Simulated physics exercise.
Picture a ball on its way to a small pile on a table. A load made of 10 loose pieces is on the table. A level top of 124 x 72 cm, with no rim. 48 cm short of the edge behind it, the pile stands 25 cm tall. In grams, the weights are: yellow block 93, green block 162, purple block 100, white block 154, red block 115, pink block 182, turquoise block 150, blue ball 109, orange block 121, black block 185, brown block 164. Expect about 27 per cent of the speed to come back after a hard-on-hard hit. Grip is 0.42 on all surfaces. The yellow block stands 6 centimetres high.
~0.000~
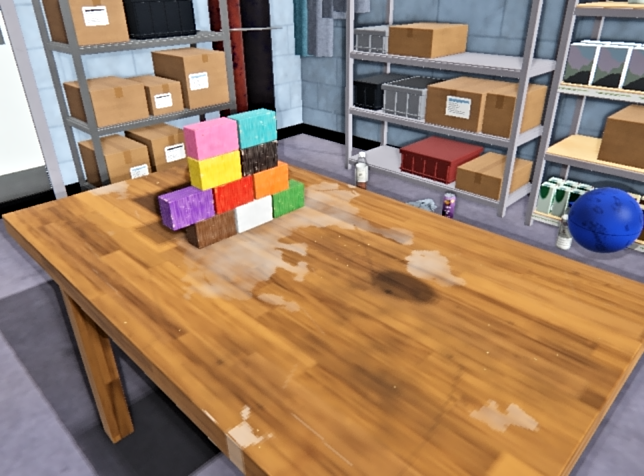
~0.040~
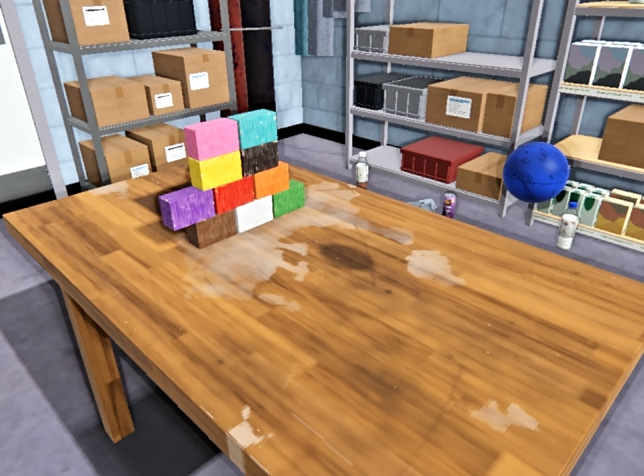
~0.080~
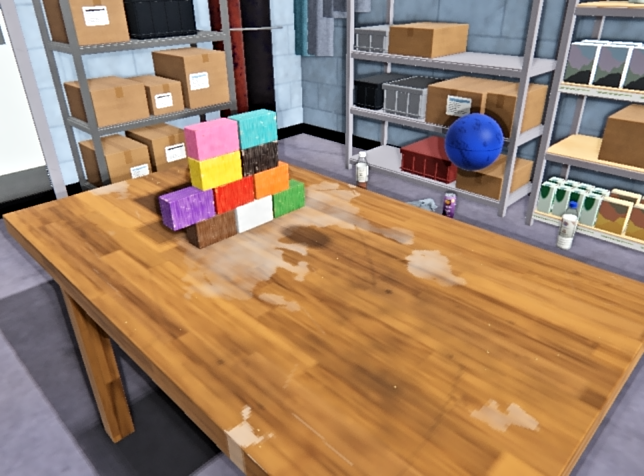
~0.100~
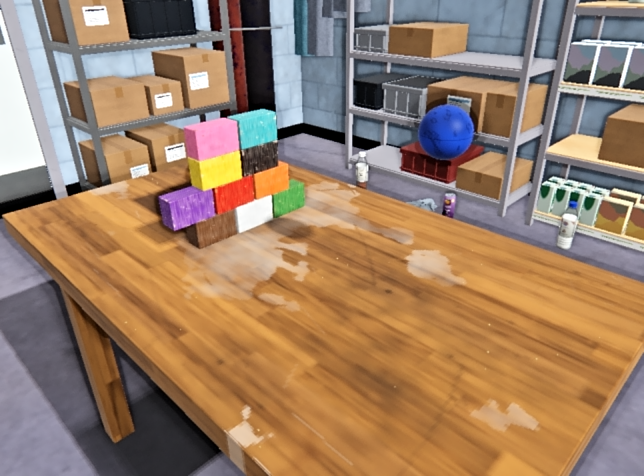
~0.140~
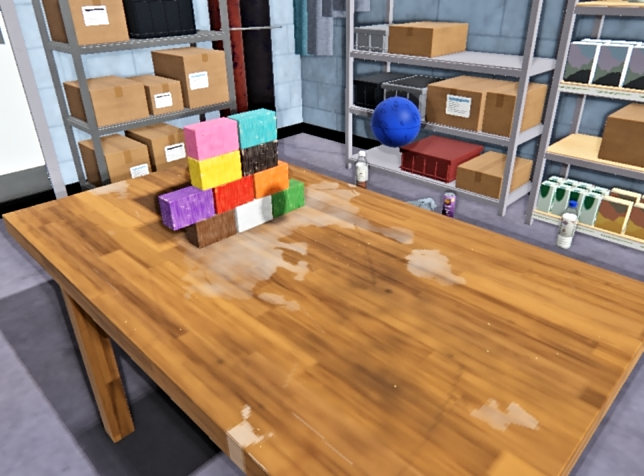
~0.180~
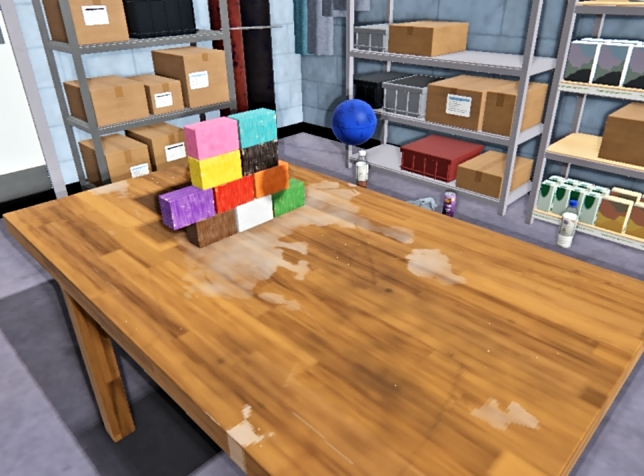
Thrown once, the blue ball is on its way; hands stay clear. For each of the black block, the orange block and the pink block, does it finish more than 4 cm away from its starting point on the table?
The black block: Yes; the orange block: Yes; the pink block: No.
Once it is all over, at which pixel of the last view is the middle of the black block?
At roughly (159, 200).
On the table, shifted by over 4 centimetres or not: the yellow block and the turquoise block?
Here the yellow block is left in place, and the turquoise block moves off.
By 0.48 s, blue ball near (307, 198); black block tilted 32° near (227, 159); orange block tilted 32° near (246, 177); turquoise block tilted 45°.
By 0.68 s, blue ball near (318, 200); orange block on its side near (223, 185); black block on its side near (180, 196); turquoise block on its side.
When it is over (1.8 s), lying over on the table, green block, turquoise block, orange block and black block; the other 6 within 4 cm of the start. End places, in pixels of the last picture, black block near (159, 200), orange block near (221, 186).
